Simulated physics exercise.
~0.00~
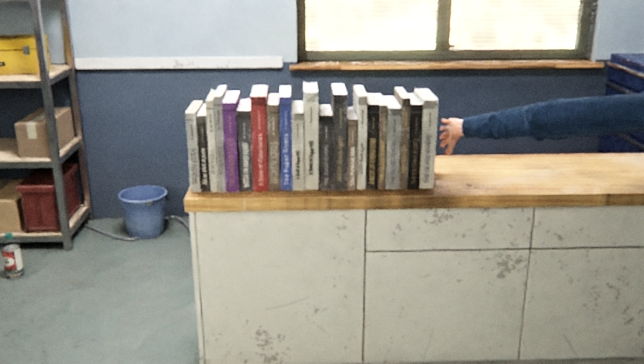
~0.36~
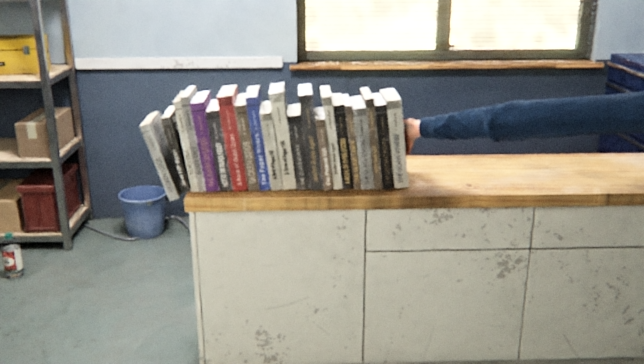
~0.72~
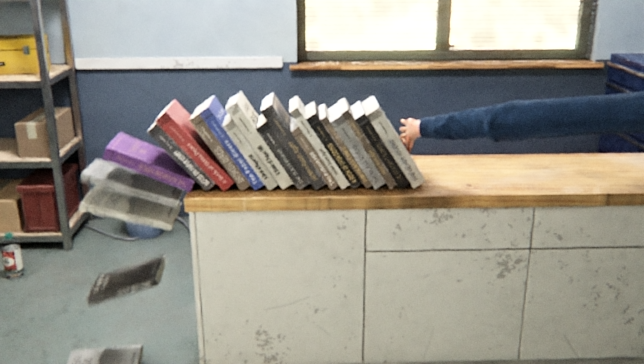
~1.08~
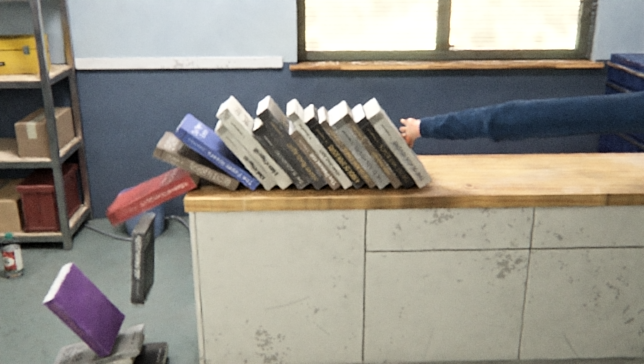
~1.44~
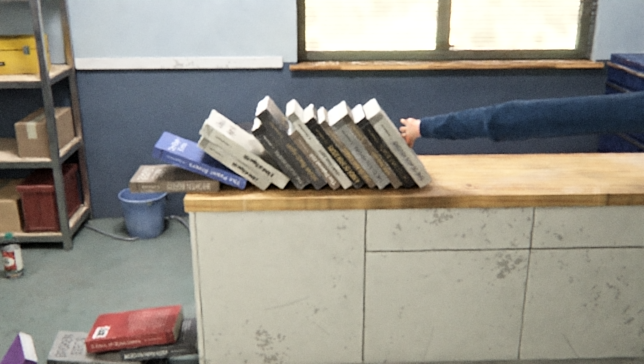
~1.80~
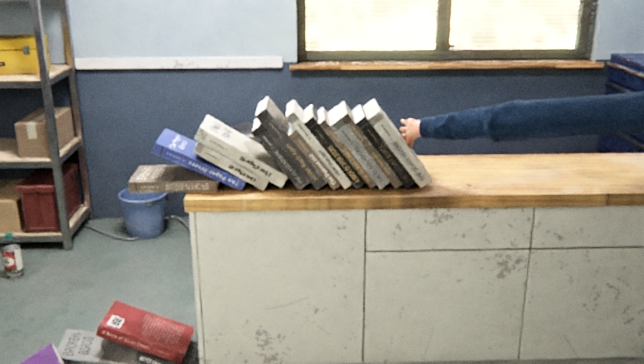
We see a hand push a row of upright books left along a wooden worktop until the leading ones tip over the edge, the purple and red books dropping to the floor, while the rest stay on top, leaning left, with the blue book slumped at the edge.
